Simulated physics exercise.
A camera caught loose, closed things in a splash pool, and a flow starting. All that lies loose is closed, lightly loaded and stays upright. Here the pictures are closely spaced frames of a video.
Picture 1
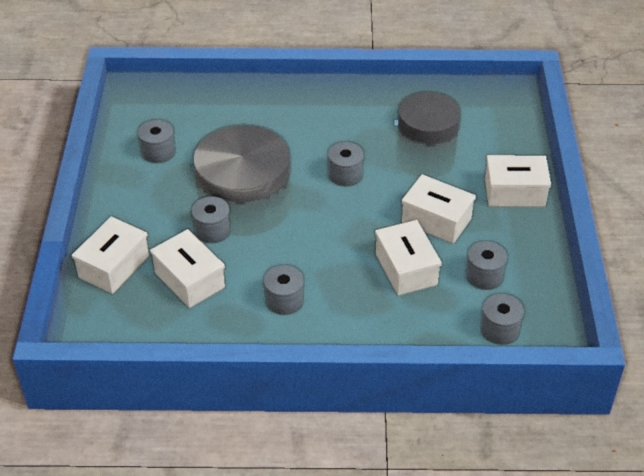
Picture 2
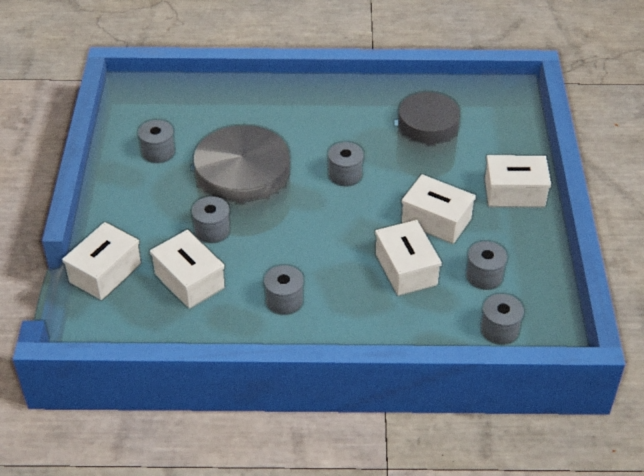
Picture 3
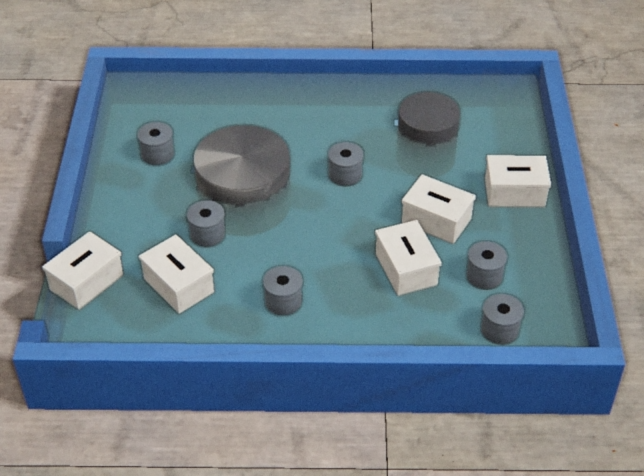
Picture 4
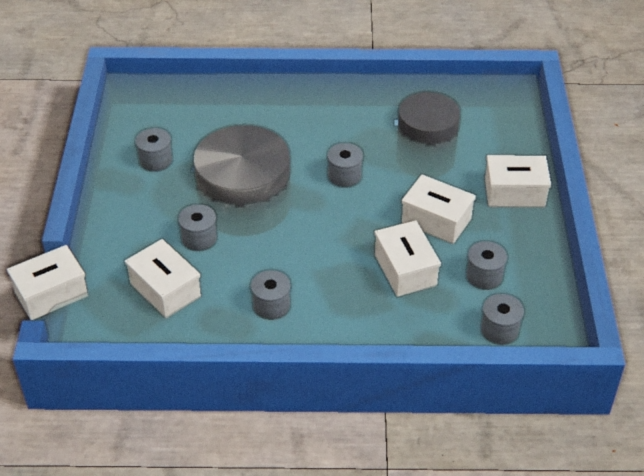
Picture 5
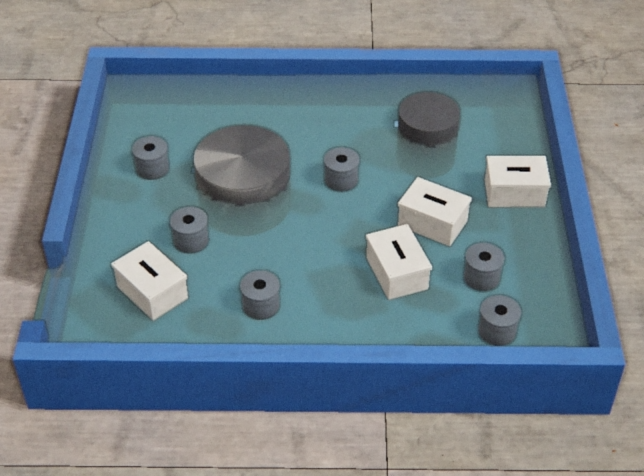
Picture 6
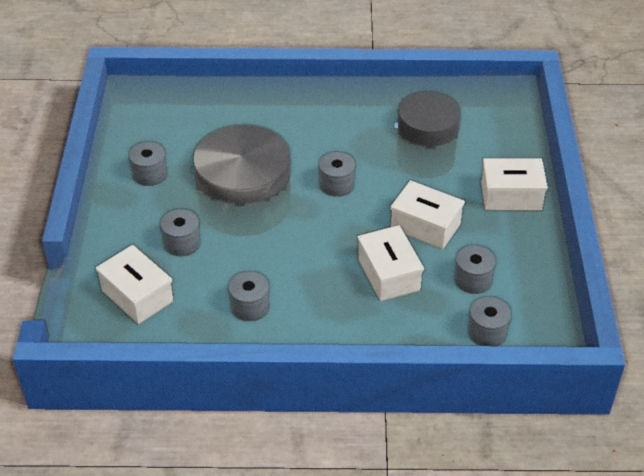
In this clip, a gap opens in the left wall of a blue-sided pool, and a white box floats out through it and leaves view, while other white boxes and small grey cylinders drift slightly leftward past two large dark discs.
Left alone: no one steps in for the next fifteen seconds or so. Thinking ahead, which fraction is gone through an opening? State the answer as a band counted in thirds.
Answer: Between one and two thirds.
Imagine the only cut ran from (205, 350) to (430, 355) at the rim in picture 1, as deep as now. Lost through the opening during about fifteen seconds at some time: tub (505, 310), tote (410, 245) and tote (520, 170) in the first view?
Object one: Leaves; object two: Leaves; object three: Remains.
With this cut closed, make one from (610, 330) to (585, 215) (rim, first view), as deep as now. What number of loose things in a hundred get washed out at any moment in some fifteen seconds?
Share out: Near 60 %.
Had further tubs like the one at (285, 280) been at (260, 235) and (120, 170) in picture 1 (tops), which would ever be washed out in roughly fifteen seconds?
First one makes it out, second one makes it out.
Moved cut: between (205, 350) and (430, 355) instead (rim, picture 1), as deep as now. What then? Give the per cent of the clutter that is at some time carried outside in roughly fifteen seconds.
Fraction out: Near 70 %.
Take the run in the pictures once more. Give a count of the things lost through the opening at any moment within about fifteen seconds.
It adds up to 5.
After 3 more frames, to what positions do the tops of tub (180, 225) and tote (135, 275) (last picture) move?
First object near (149, 231); second object near (73, 283).
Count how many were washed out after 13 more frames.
The count is 3.
A moment on, 1 of 11 are out; 10 afloat.
Next, 3 of 11 are out; 8 afloat.
Later, 5 of 11 are out; 6 afloat.
In the end, 5 of 11 are out; 6 afloat.
